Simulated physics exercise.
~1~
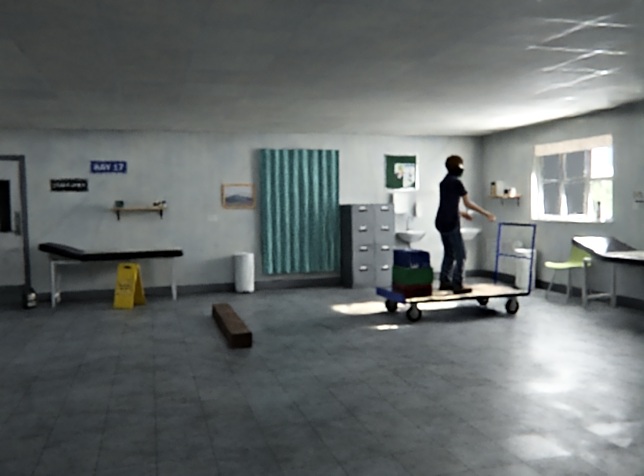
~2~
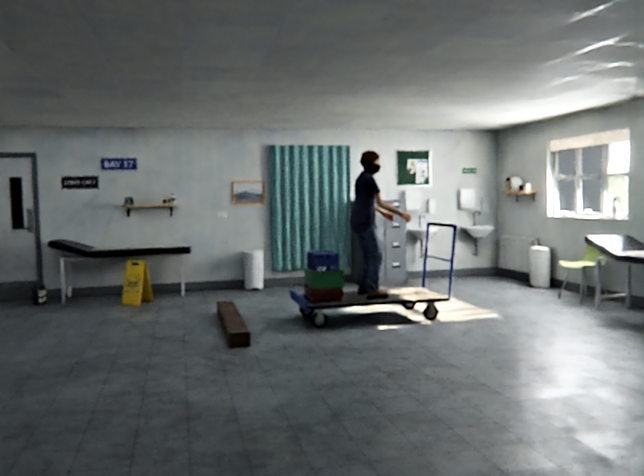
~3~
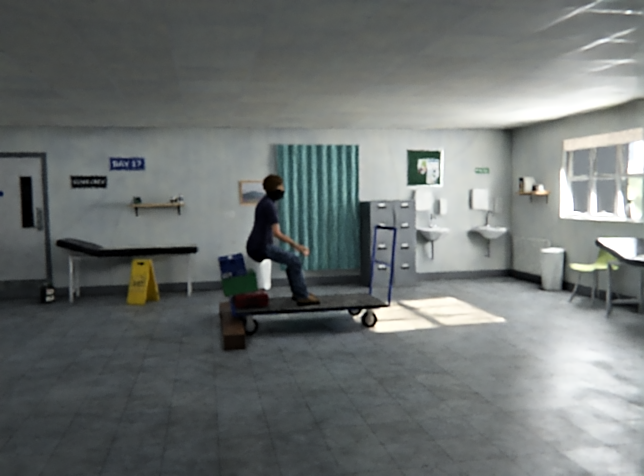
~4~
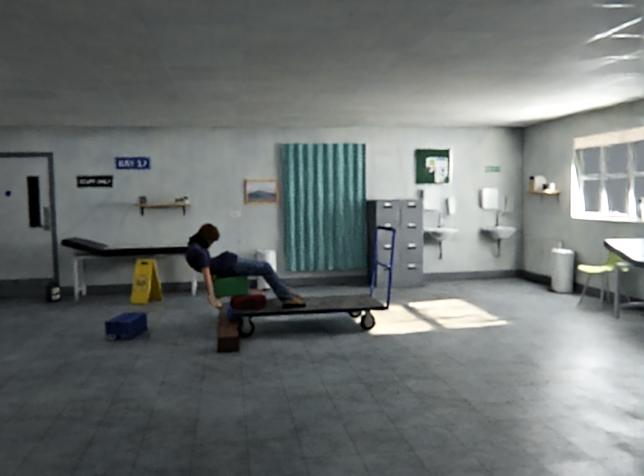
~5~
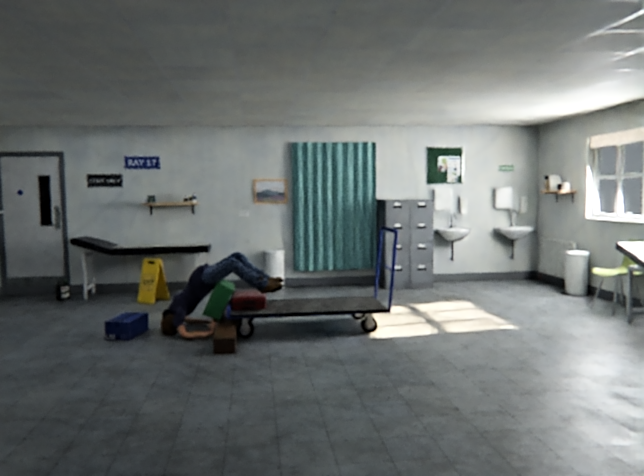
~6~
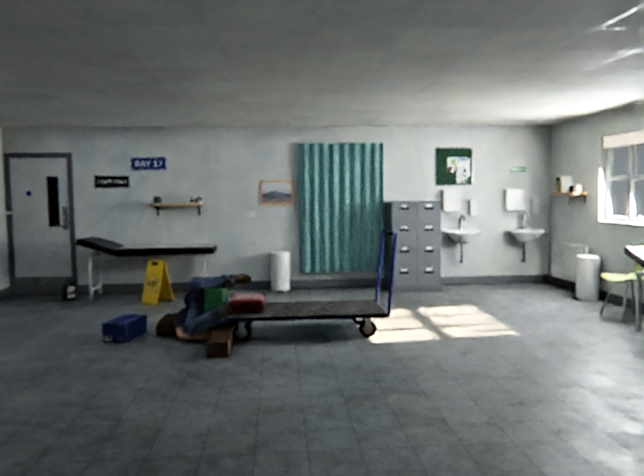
A person in a dark top and jeans stands on a flat platform trolley with a blue handle, riding left across a grey-floored clinic-like room, seen from the side by a slightly drifting camera. A blue carton, a green tote and a red suitcase sit at the trolley's front, and a brown kerb lies ahead. The trolley stops at the kerb, and the person drops backward into a sitting pose as the load shifts. The blue carton lands on the floor beyond, and the person topples over the front with the green tote, which tips over. The person ends crumpled by the kerb, the red suitcase still at the deck's front.
